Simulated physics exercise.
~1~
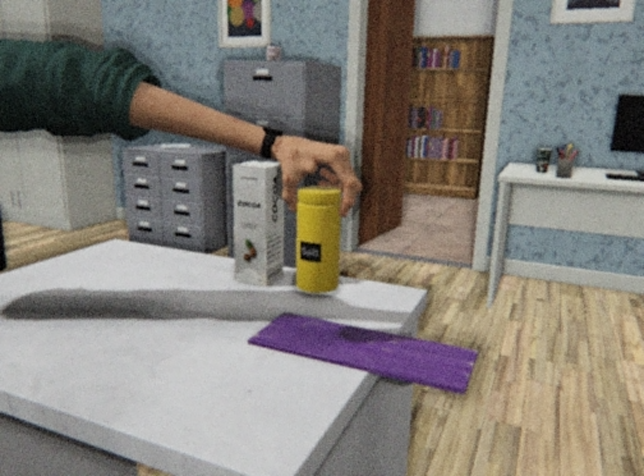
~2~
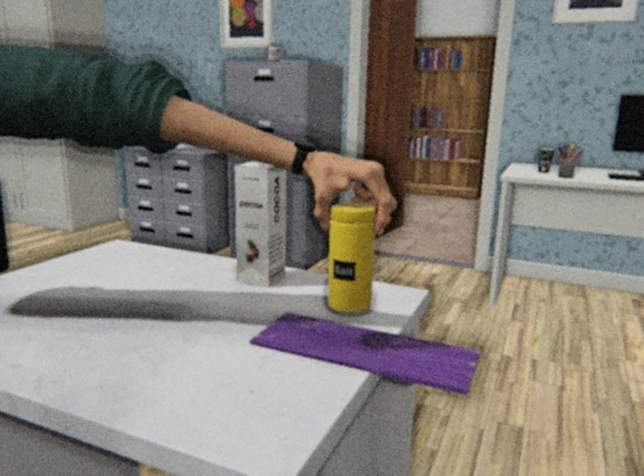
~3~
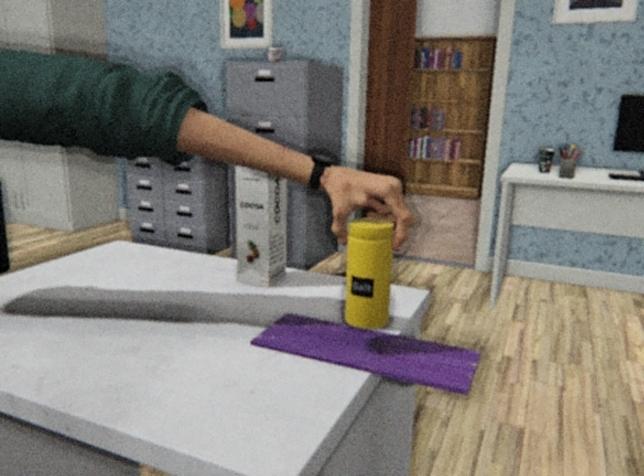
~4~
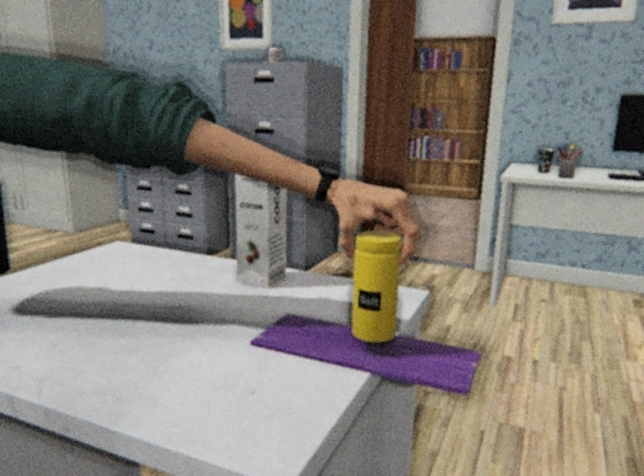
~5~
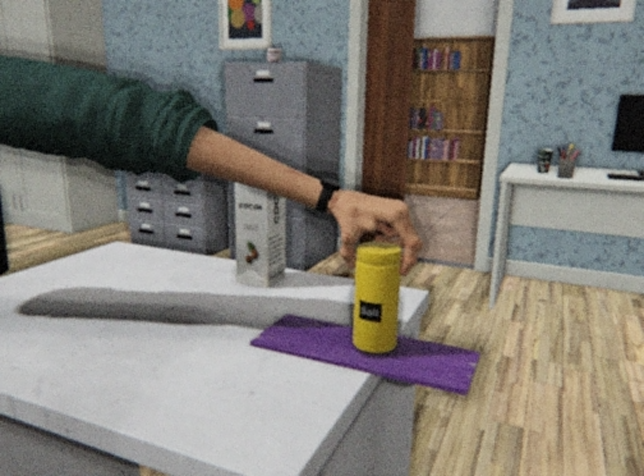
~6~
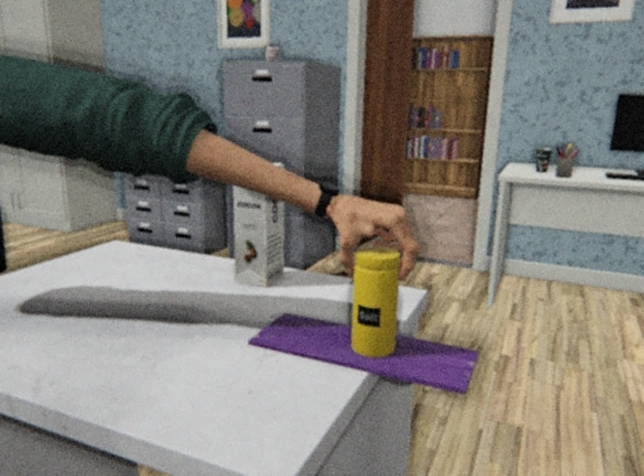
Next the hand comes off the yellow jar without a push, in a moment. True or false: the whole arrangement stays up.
True.
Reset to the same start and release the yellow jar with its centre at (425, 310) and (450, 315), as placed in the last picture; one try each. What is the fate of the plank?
So, first go it tumbles down, second go it tumbles down.
Then, 0.30 s on from there, no change.
Then, 0.60 s on from there, yellow jar resting near (375, 301).
In the end, all 3 unmoved. At the end, from the last picture's camera, yellow jar near (375, 301). The plank stays on the table.
